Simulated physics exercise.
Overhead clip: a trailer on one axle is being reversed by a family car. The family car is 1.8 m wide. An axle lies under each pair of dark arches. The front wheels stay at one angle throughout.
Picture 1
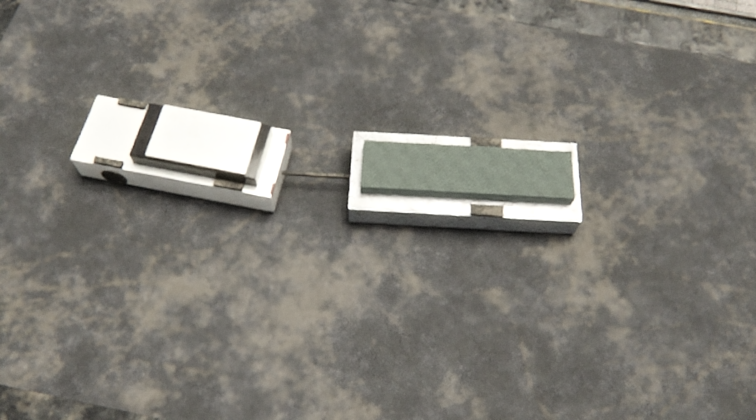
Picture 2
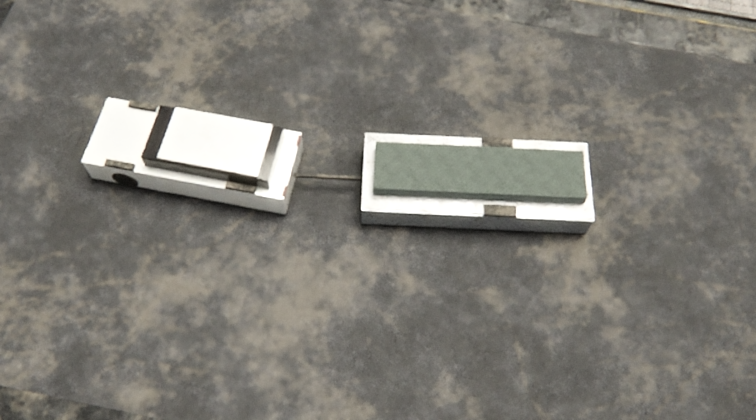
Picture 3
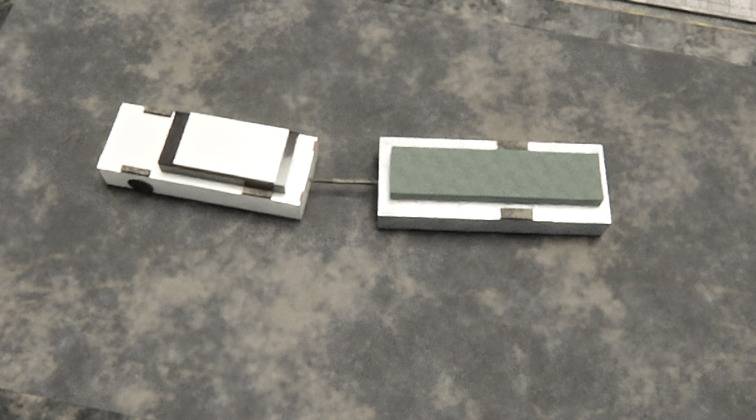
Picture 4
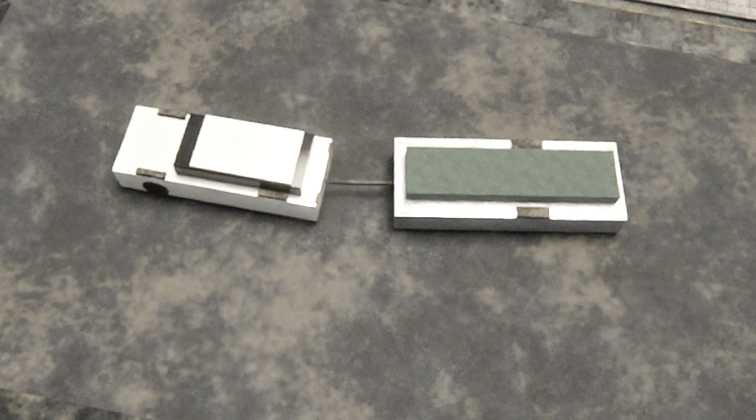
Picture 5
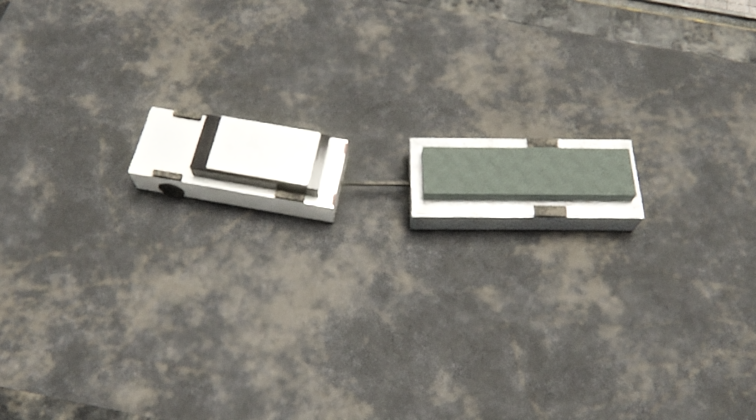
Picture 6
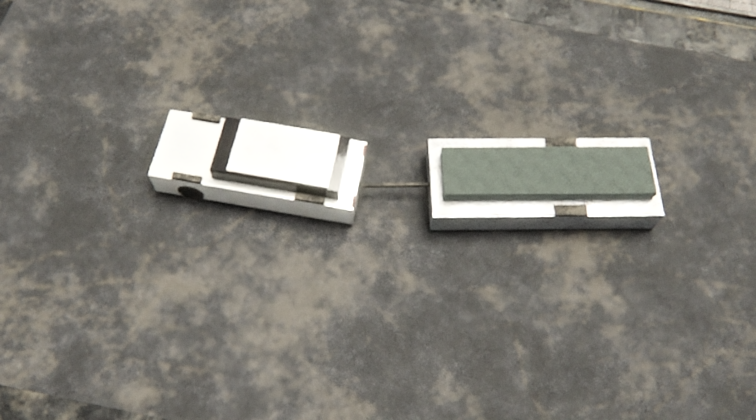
A white car slowly backs a trailer across mottled grey-brown ground, seen from high overhead by a camera that appears still. The car, with dark bands at either end of its raised roof, sits at the left, joined by a thin bar to a white trailer topped with a grey-green slab. Both slide steadily a modest distance to the right, the angle between them widening very slightly.
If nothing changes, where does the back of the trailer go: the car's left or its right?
The trailer ends up on the car's right-hand flank.
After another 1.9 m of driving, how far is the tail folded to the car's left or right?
Some 15° to its right.
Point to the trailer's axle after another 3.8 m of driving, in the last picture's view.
Around (718, 162).
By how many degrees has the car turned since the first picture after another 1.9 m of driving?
About 2°.
With 1.9 m more driven, the tail is 15° to the car's right, the car has turned 2° and the trailer's axle is at (644, 172) of the last picture.
With 3.8 m more driven, the tail is 21° to the car's right, the car has turned 3° and the trailer's axle is at (718, 162) of the last picture.
With 5.8 m more driven, the tail is 30° to the car's right, the car has turned 4° and the trailer's axle is out of the picture.
With 7.7 m more driven, the tail is 43° to the car's right, the car has turned 5° and the trailer's axle is out of the picture.
With 9.6 m more driven, the tail is 60° to the car's right, the car has turned 6° and the trailer's axle is out of the picture; it has jack-knifed.
